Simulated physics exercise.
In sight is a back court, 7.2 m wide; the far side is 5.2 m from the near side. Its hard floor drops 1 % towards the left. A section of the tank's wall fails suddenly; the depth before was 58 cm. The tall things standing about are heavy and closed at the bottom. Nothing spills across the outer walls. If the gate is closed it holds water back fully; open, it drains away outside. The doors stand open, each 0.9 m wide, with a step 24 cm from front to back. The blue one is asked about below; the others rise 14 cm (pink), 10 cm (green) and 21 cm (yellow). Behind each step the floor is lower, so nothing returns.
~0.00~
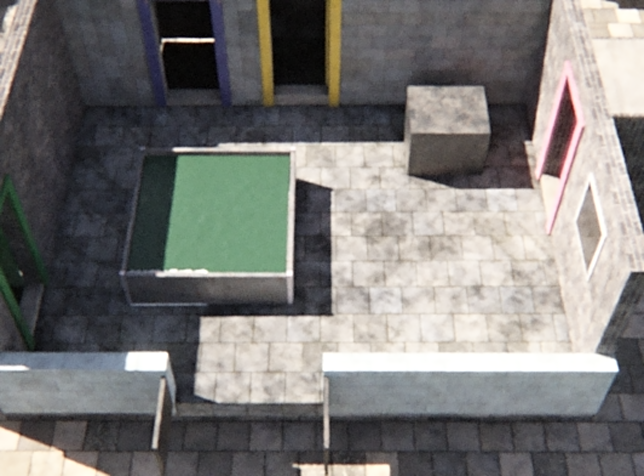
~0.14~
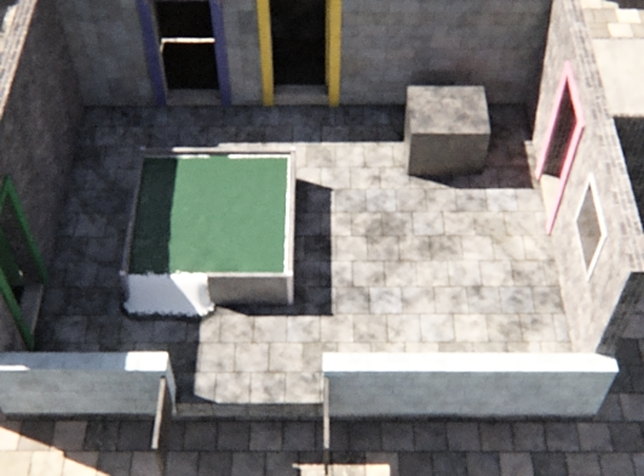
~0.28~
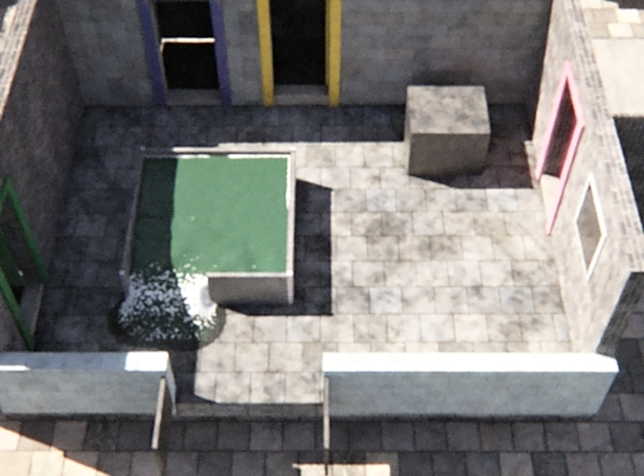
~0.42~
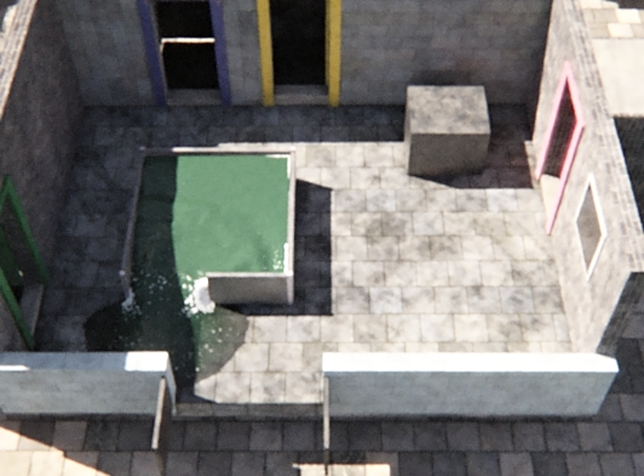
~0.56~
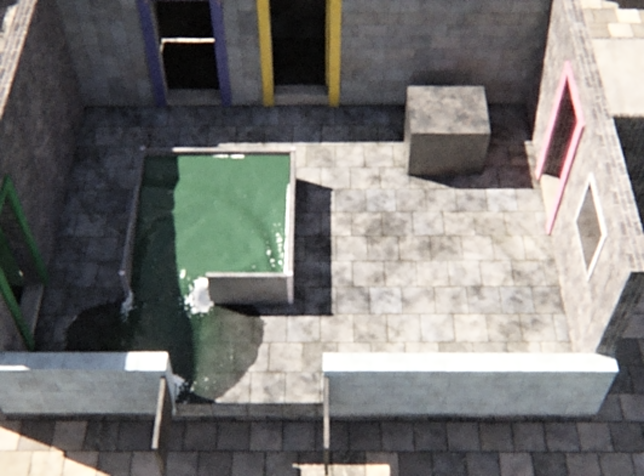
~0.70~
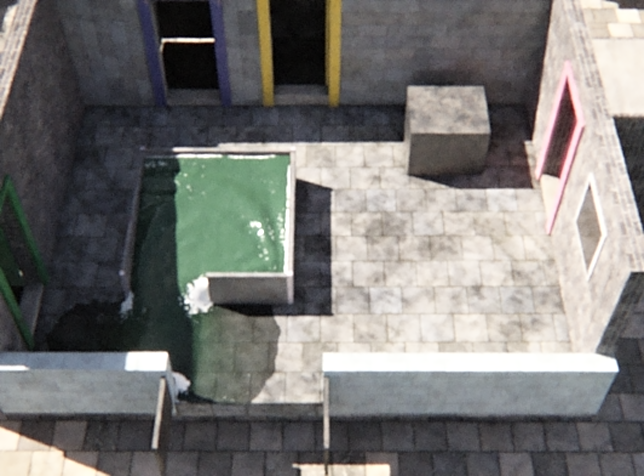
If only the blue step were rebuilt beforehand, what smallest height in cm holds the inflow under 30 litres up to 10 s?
Close to 7 cm is just enough.
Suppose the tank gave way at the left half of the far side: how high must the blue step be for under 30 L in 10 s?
Some 31 cm.
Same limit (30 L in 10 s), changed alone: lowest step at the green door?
About 16 cm at green.
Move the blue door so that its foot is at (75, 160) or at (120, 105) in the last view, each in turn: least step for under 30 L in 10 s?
About 10.0 and 16 cm.
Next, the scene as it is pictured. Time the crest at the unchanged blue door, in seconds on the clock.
Near 7.0 s.
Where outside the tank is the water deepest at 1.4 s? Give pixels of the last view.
Near (23, 387).
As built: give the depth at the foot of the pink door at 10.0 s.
Roughly 1.0 cm deep.
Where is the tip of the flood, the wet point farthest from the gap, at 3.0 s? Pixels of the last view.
Around (83, 120).
After 1.4 s water covers 10 % of the floor, deepest (56 cm) near (23, 387); it has not reached the blue door.
After 3.0 s water covers 35 % of the floor, deepest (34 cm) near (37, 387); it has not reached the blue door.
After 10.0 s water covers 90 % of the floor, deepest (12 cm) near (23, 387); 8 cm at the blue door, 0 litres in over its 13 cm step.
At the blue door as built, the water arrived by 3.6 s and peaked near 11 cm at 7.0 s.
With a step of 6 cm, 47 litres would have come in within the 10 s; with 8 cm, 21 litres. So under 30 litres takes about 7 cm.
